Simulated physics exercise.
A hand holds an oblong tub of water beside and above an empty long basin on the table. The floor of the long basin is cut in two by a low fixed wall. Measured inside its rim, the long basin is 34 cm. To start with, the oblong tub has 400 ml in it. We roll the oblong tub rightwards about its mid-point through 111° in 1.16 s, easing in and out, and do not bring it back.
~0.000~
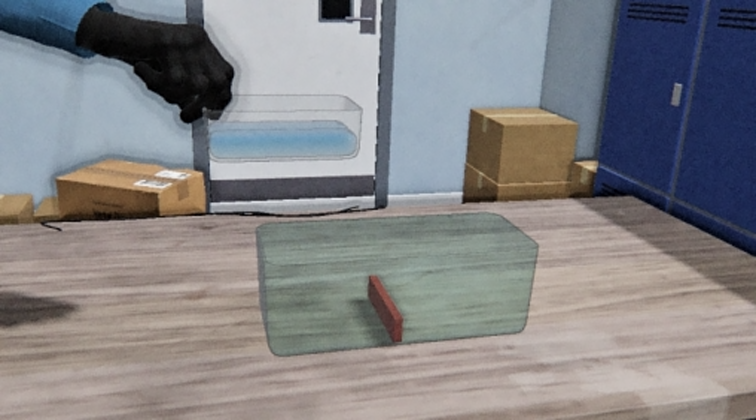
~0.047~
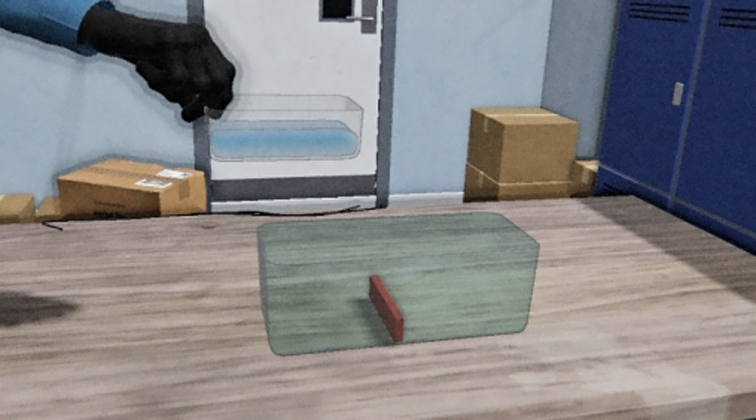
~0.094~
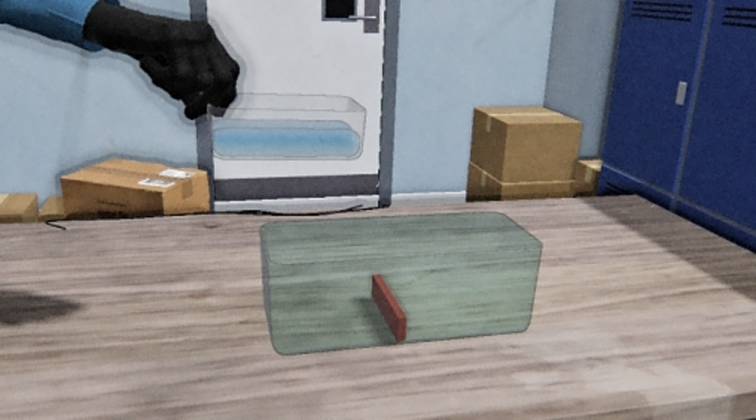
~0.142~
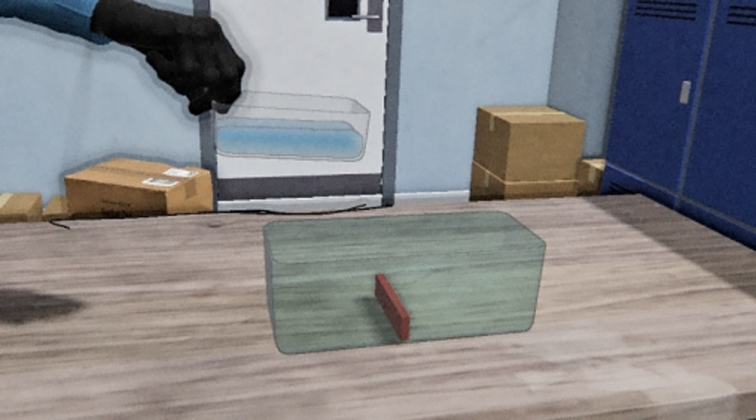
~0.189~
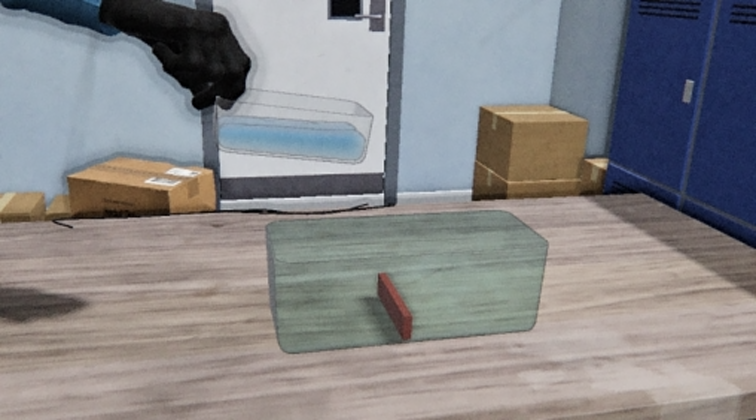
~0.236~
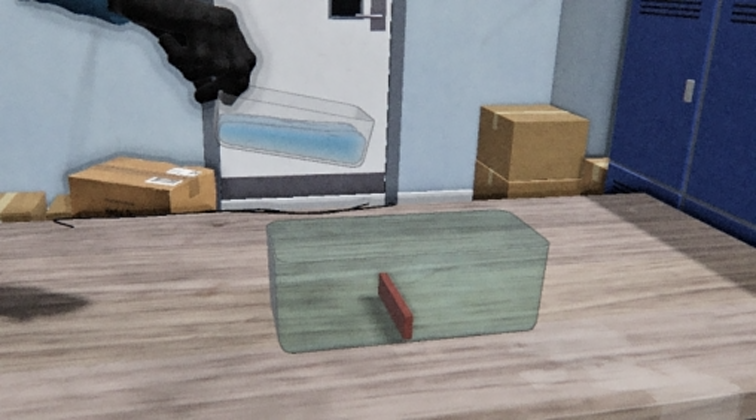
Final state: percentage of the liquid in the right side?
Approximately 43 %.
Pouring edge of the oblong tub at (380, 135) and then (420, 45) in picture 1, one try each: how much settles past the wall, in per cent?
It comes to 60 per cent, and then 85 per cent.
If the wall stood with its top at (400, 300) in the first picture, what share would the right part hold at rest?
In that case some 15 per cent.
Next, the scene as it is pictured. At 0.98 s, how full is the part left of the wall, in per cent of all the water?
The left part holds close to 44 per cent.
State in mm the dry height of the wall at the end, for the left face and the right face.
I'd say some 22 mm on the left and some 26 mm on the right.
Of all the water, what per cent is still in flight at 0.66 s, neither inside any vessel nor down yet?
Close to 42 per cent, I'd say.
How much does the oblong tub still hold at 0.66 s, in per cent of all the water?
Some 34 % of it is still there.
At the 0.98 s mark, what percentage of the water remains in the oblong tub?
6 per cent or so.
After 0.66 s the tilt is 68° and 35 per cent is still to pour, 7 is left of the wall and 15 right of it.
After 0.98 s the tilt is 104° and 6 per cent is still to pour, 44 is left of the wall and 42 right of it.
After 1.30 s the tilt is 111° and 0 per cent is still to pour, 56 is left of the wall and 43 right of it.
After 1.66 s the tilt is 111° and 0 per cent is still to pour, 56 is left of the wall and 43 right of it.
In the end 56 per cent lies left of the wall, 43 right of it and 1 outside.
